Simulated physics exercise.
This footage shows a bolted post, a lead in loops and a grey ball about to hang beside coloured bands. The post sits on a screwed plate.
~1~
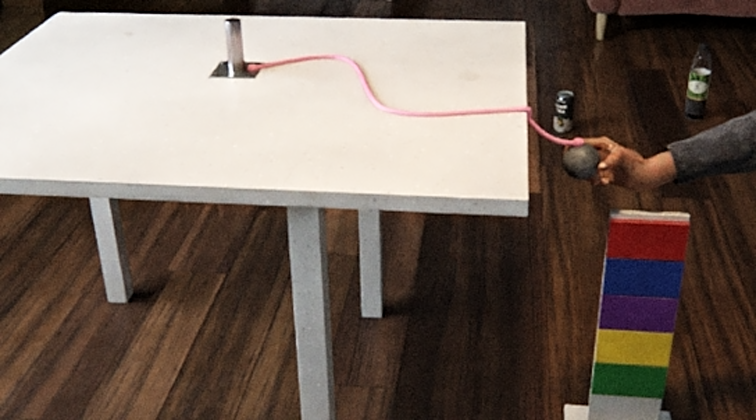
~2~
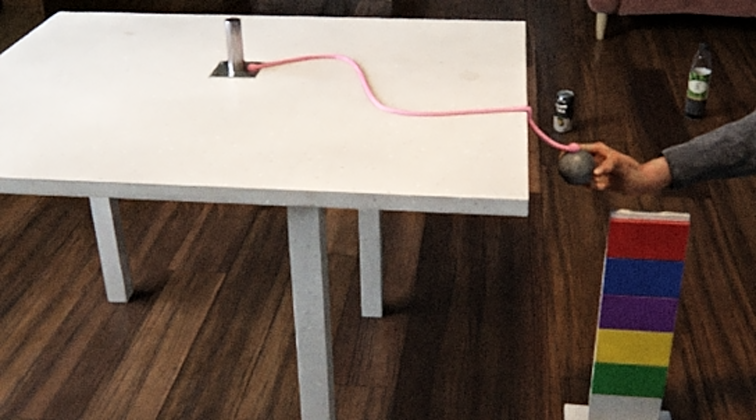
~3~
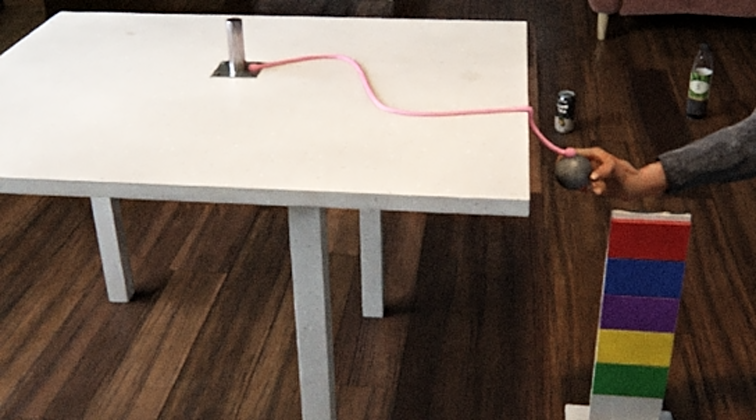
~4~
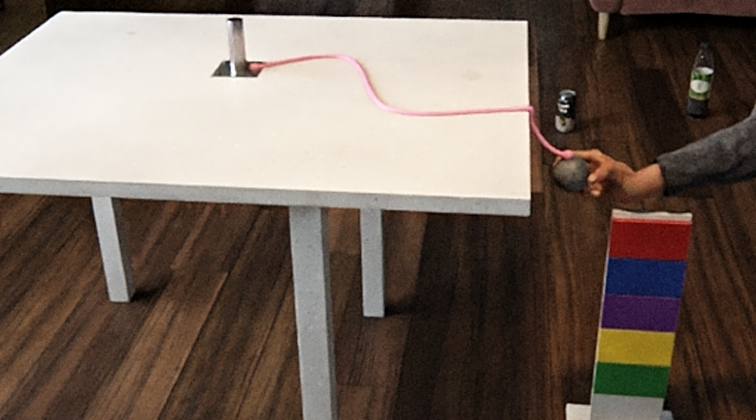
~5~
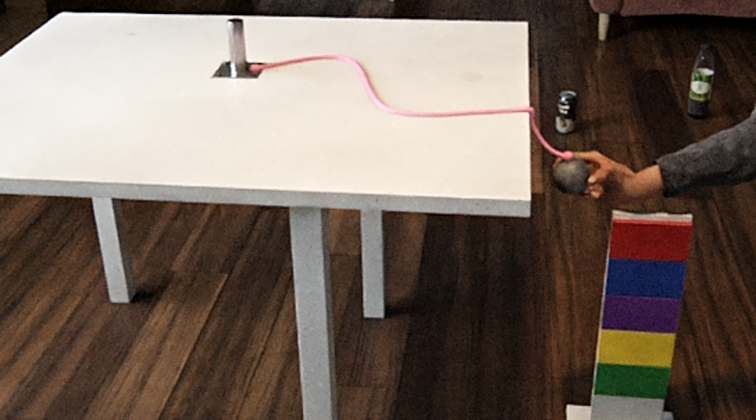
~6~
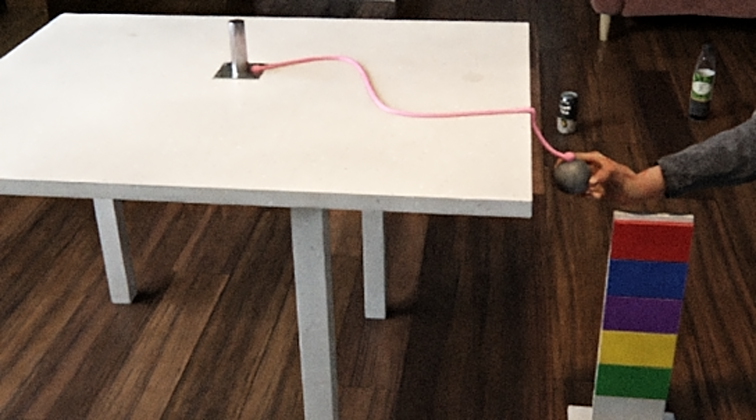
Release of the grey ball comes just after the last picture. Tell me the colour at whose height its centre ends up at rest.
It ends up level with blue.
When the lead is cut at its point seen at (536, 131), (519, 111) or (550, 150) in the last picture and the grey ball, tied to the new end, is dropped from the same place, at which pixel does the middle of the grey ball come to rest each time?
(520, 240), (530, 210), (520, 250).
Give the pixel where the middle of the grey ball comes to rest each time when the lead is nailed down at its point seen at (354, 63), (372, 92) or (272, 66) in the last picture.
It ends up near (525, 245) the first time, (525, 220) the second and (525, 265) the third.
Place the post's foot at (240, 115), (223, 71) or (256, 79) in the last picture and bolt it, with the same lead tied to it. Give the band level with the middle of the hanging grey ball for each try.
Readings, in order: Purple - blue - purple.
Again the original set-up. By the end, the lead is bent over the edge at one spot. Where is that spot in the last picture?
(428, 116).
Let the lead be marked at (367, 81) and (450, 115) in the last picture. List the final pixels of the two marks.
The first one ends up at (412, 88) and the second one at (531, 127).
Early on, ball near (502, 264); level with blue.
Midway, ball near (537, 272); level with blue.
Finally, ball near (527, 271); level with blue. The blue one.
